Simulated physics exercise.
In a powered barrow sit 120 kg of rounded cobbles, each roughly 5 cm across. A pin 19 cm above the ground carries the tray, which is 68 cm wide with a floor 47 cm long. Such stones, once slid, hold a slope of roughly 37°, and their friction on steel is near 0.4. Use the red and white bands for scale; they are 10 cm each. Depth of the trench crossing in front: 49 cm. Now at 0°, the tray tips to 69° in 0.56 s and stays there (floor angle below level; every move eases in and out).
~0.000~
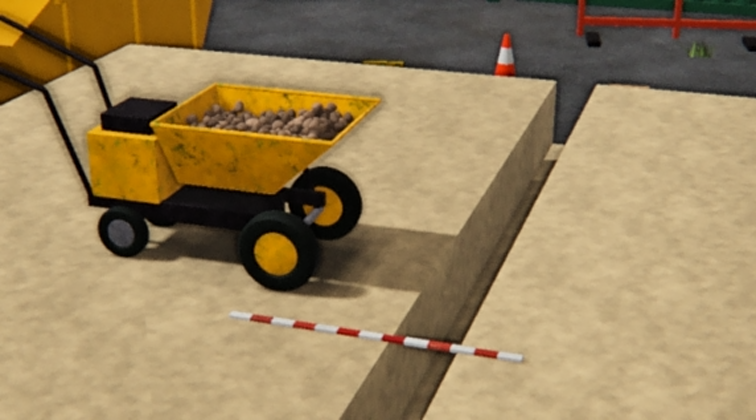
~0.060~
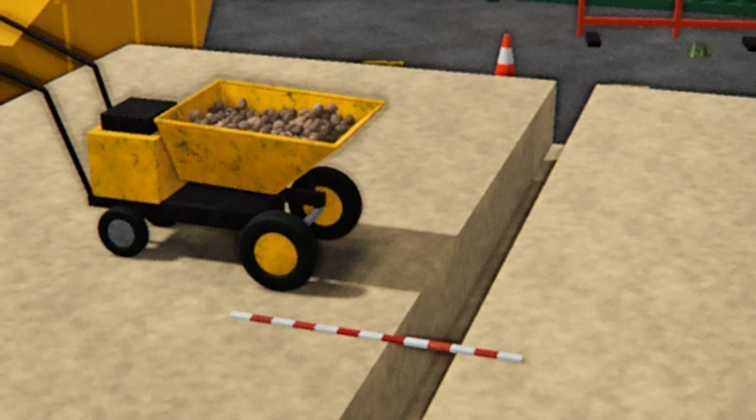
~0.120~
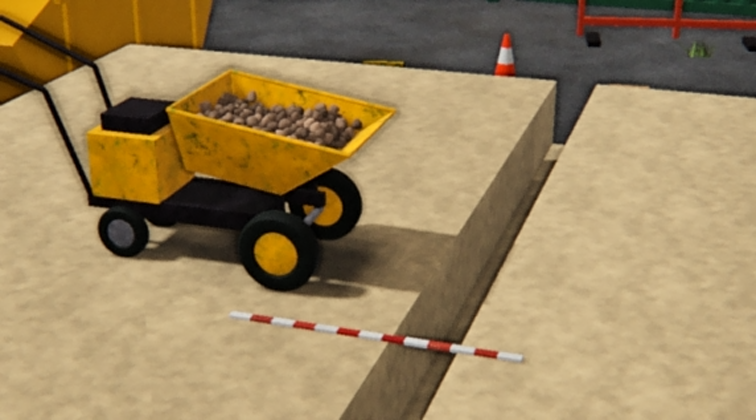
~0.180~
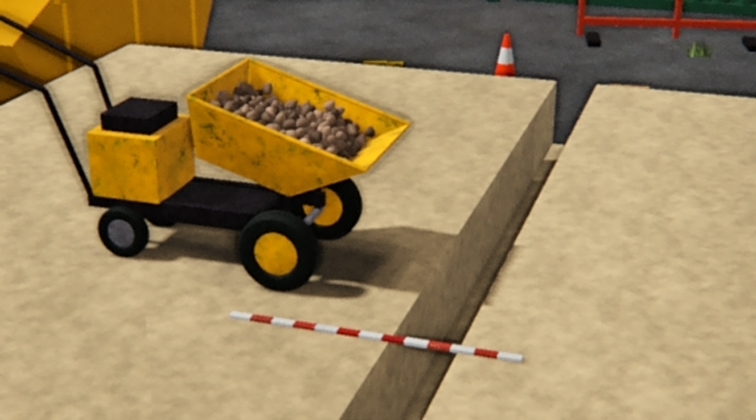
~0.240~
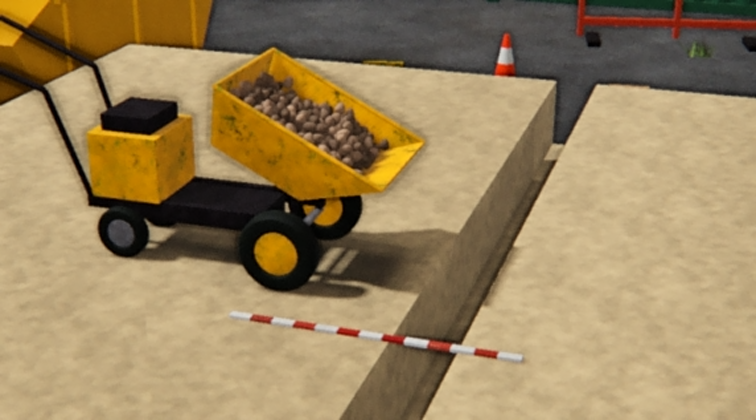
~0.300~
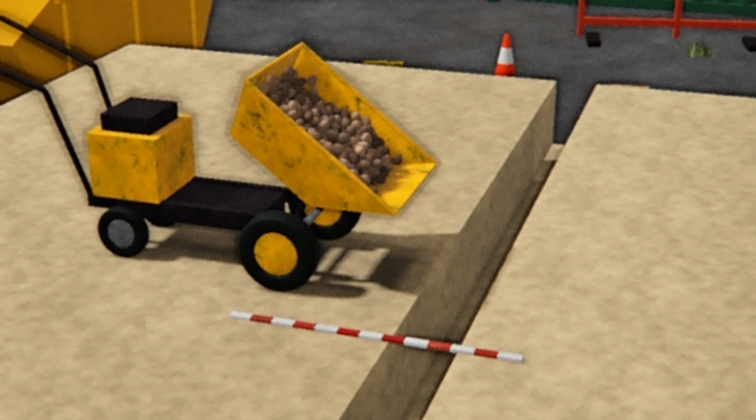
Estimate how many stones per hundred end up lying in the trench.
73 %.
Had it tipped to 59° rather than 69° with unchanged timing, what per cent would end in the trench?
It would come to about 70 percent.
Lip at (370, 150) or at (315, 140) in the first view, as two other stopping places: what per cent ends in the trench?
Some 30 and some 90 per cent, in that order.
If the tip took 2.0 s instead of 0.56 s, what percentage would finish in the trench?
95 %.
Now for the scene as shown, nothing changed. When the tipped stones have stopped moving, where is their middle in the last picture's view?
Centre estimate: Around (470, 359).
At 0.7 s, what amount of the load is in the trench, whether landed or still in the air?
About 30 per cent by then.
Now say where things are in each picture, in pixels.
Lip at (333, 144), floor tilted 0°, highest stones at (308, 115), in the first frame.
Lip at (338, 147), floor tilted 2°, highest stones at (309, 115); the stones move at 0.4 m/s on average, in the second frame.
Lip at (350, 156), floor tilted 8°, highest stones at (260, 108); the stones move at 0.9 m/s on average, in the third frame.
Lip at (366, 171), floor tilted 17°, highest stones at (249, 96); the stones move at 1.3 m/s on average, in the fourth frame.
The tray is at 27°, its lip at (382, 191); the top of the load is at (263, 88); the stones move at 1.6 m/s on average, in the fifth frame.
The tray is at 38°, its lip at (396, 215); the top of the load is at (287, 83); the stones move at 1.7 m/s on average, in the sixth frame.
After 0.4 s the floor is at 58°; 100 % in the tray; the foremost stones are at (404, 216).
After 0.7 s the floor is at 69°; 71 % in the tray, 29 % in the trench; the foremost stones are at (491, 279).
After 1.0 s the floor is at 69°; 6 % in the tray, 68 % in the trench, 27 % past the trench; the foremost stones are at (657, 306).
After 3.0 s the floor is at 69°; 0 % in the tray, 73 % in the trench, 27 % past the trench; the foremost stones are past the picture's edge.
